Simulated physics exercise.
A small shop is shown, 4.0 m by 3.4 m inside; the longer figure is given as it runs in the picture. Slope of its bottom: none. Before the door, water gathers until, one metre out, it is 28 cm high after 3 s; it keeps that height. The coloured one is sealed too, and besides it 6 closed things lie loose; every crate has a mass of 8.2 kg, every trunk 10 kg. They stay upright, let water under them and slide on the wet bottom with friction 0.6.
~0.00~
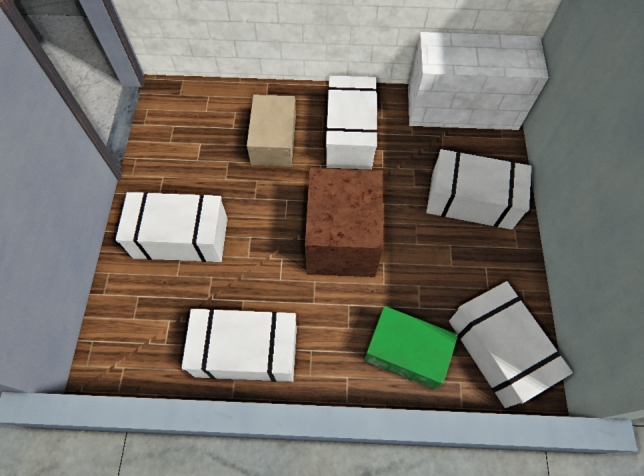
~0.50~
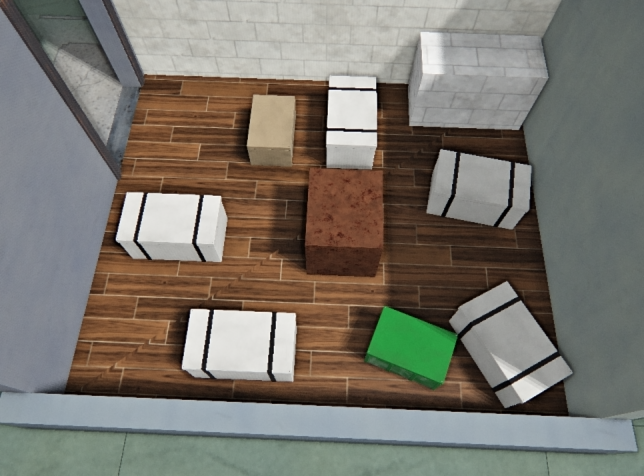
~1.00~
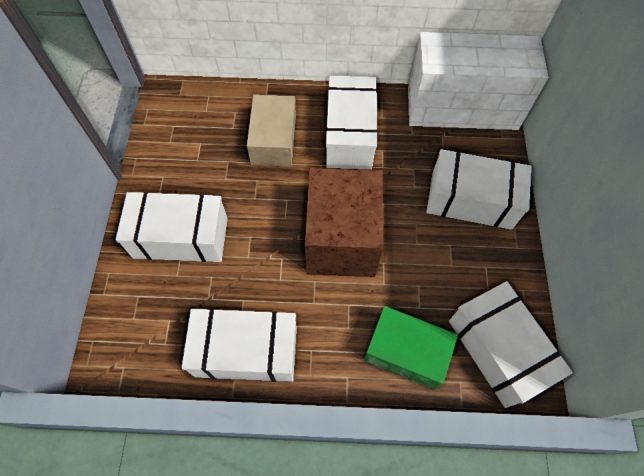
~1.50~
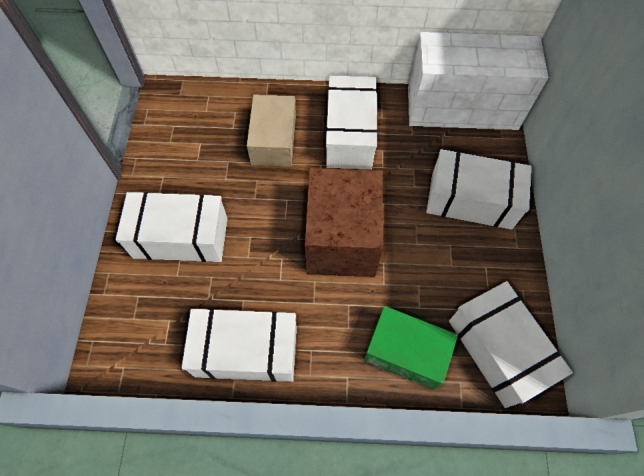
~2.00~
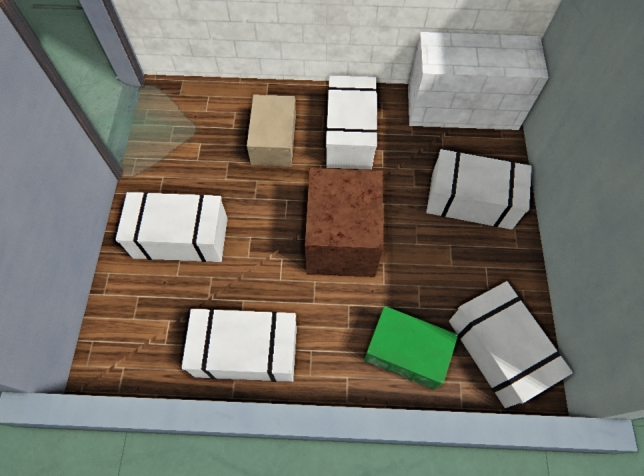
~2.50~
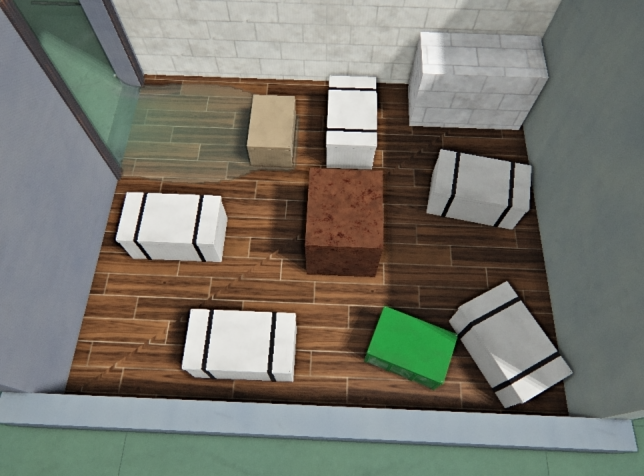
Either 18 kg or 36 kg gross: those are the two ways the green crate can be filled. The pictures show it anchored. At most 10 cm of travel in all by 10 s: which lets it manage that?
Neither mass suffices.
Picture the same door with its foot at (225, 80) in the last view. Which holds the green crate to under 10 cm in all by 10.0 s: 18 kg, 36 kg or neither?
Outcome - neither pick works.
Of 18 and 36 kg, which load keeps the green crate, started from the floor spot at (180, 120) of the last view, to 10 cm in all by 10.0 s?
Note: None OK.
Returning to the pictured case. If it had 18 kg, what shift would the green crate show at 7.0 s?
Shift: About 10 cm.
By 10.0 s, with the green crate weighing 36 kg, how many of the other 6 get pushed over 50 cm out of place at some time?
Tally: 4.
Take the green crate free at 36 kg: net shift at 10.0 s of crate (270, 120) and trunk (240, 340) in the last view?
In turn: 150 cm, 150 cm.
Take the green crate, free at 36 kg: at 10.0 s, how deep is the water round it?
Around 15 cm.
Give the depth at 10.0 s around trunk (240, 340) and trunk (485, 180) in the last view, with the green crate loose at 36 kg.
First roughly 11 cm, second roughly 19 cm.
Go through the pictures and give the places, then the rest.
The first frame shows the green crate at (413, 344) rests on the ground; water covers 0.0 m2; 0 of 7 have shifted.
The second frame shows the green crate at (413, 344) rests on the ground; water covers 0.0 m2; 0 of 7 have shifted.
The third frame shows the green crate at (413, 344), on the bottom; water covers 0.0 m2; 0 of 7 have shifted.
The fourth frame shows the green crate at (413, 344), on the bottom; water covers 0.0 m2; 0 of 7 have shifted.
The fifth frame shows the green crate at (413, 344) rests on the ground; 0.4 m2 under water; 0 of 7 have shifted.
The sixth frame shows the green crate at (413, 344) rests on the ground; water covers 1.4 m2; 0 of 7 have shifted.
After 3.5 s the green crate would be 0 cm from its start with 18 kg and 0 cm from its start with 36 kg; 0 cm of water round it then.
After 4.5 s the green crate would be 0 cm from its start with 18 kg and 0 cm from its start with 36 kg; 0 cm of water round it then.
After 7.0 s the green crate would be 8 cm from its start with 18 kg and 0 cm from its start with 36 kg; 9 cm of water round it then.
After 10.0 s the green crate would be 231 cm from its start with 18 kg and 76 cm from its start with 36 kg; 15 cm of water round it then.
